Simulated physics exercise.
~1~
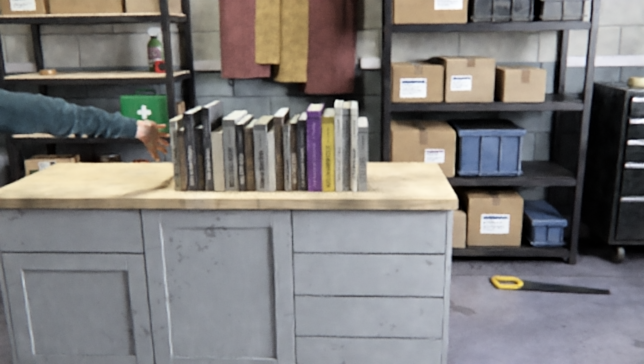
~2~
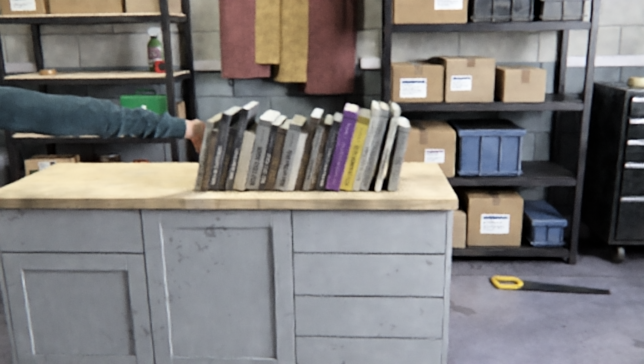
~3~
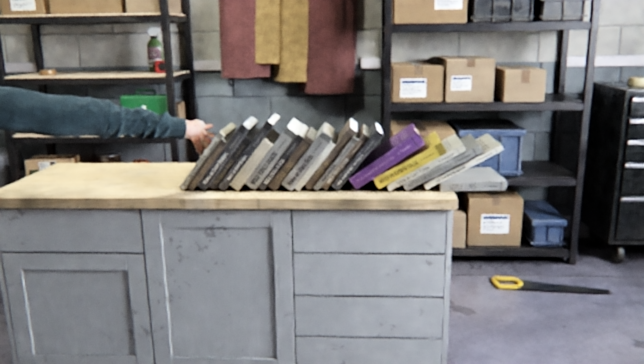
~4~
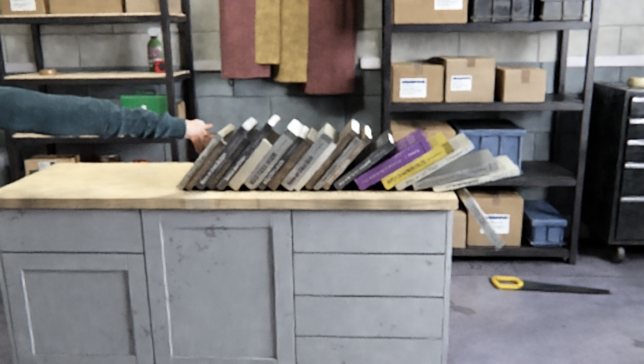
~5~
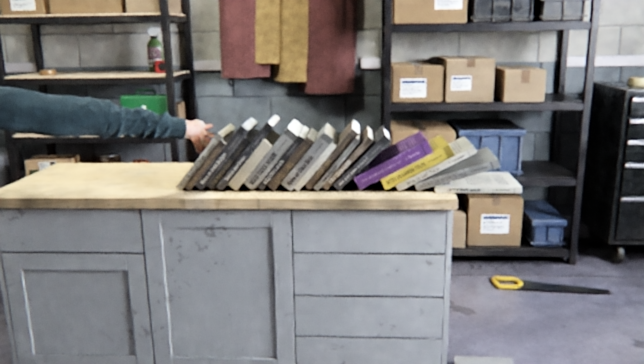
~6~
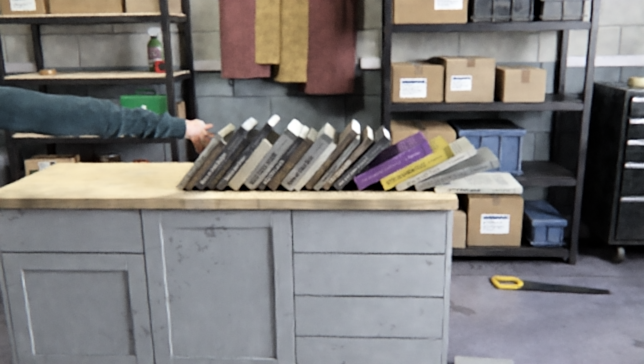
In a workshop, a hand pushed a row of upright books rightward along a worktop until they toppled over one another, and one dropped off the right end to the floor, while the purple and yellow ones stayed leaning on top.
